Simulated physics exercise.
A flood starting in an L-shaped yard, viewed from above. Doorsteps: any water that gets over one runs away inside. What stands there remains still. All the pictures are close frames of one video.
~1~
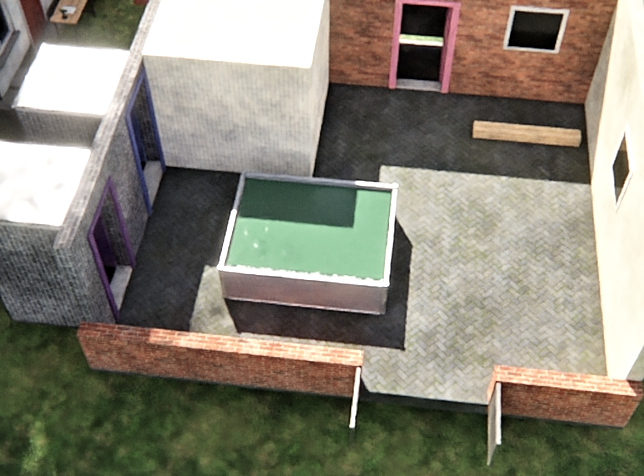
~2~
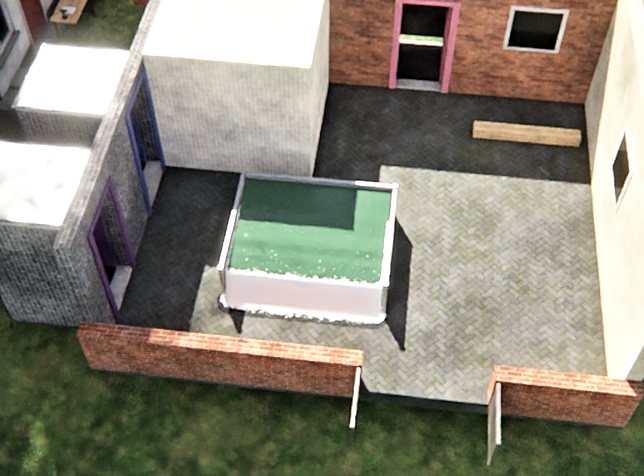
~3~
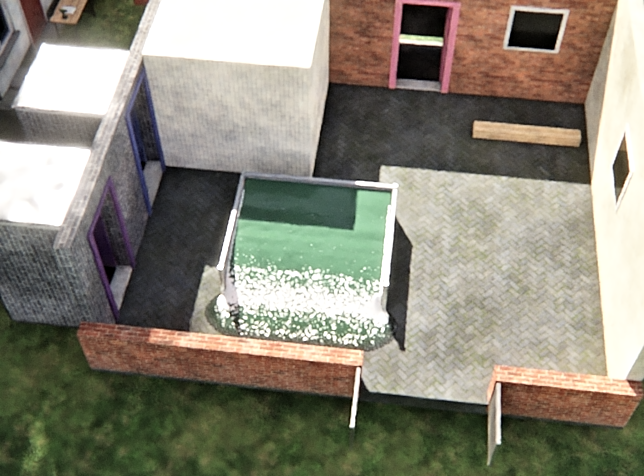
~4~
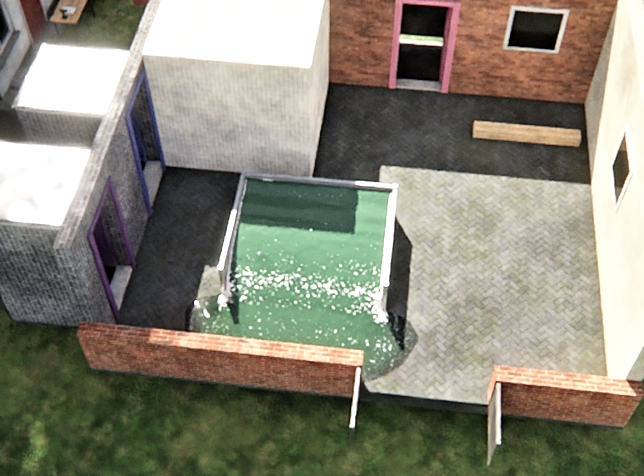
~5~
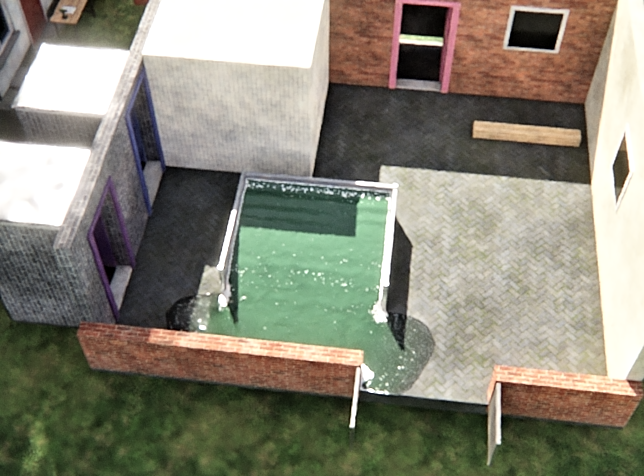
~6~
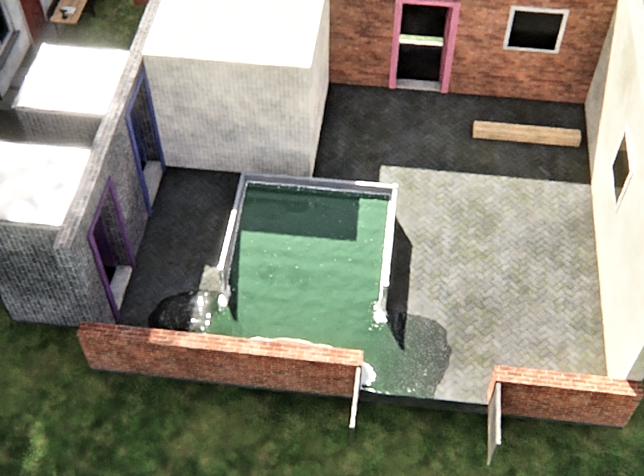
In a walled, paved yard seen from above, green water lies still in an open rectangular tank. The tank's near side opens and water pours out in a white, foamy rush toward the low brick wall, then spreads left and right along it, reaching the gap as the foam thins.
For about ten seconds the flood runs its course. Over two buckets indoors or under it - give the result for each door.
The blue door comes in under. The purple door comes in over. The pink door comes in under.
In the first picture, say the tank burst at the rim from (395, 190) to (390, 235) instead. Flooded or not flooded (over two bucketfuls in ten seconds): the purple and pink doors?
The purple one falls short; the pink one exceeds it.
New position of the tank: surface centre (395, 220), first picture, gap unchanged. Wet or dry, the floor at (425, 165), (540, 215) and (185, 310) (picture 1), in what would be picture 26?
So, in the order given, I'd say unaffected, unaffected, soaked through.
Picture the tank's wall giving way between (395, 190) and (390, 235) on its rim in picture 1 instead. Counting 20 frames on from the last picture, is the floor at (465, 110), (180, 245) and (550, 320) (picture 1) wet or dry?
First soaked, second unwetted, third soaked.
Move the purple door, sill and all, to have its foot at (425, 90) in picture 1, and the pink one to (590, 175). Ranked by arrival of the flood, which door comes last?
Last: The purple door.
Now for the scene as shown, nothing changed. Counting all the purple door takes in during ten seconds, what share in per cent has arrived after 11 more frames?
Share by then: About 15 in a hundred.
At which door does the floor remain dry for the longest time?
That would be the pink-painted one.
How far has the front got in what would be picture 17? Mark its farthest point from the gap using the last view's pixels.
About (581, 400).
A moment on, water covers 15 % of the floor; the blue door not reached, the purple door not reached, the pink door not reached.
Next, water covers 25 % of the floor; the blue door not reached, the purple door over two buckets in, the pink door not reached.
Then, water covers 45 % of the floor; the blue door wet at the sill, nothing in, the purple door far over two buckets in, the pink door not reached.
Later, water covers 70 % of the floor; the blue door wet at the sill, nothing in, the purple door far over two buckets in, the pink door not reached.
In the end, water covers 90 % of the floor; the blue door wet at the sill, nothing in, the purple door far over two buckets in, the pink door under two buckets in.
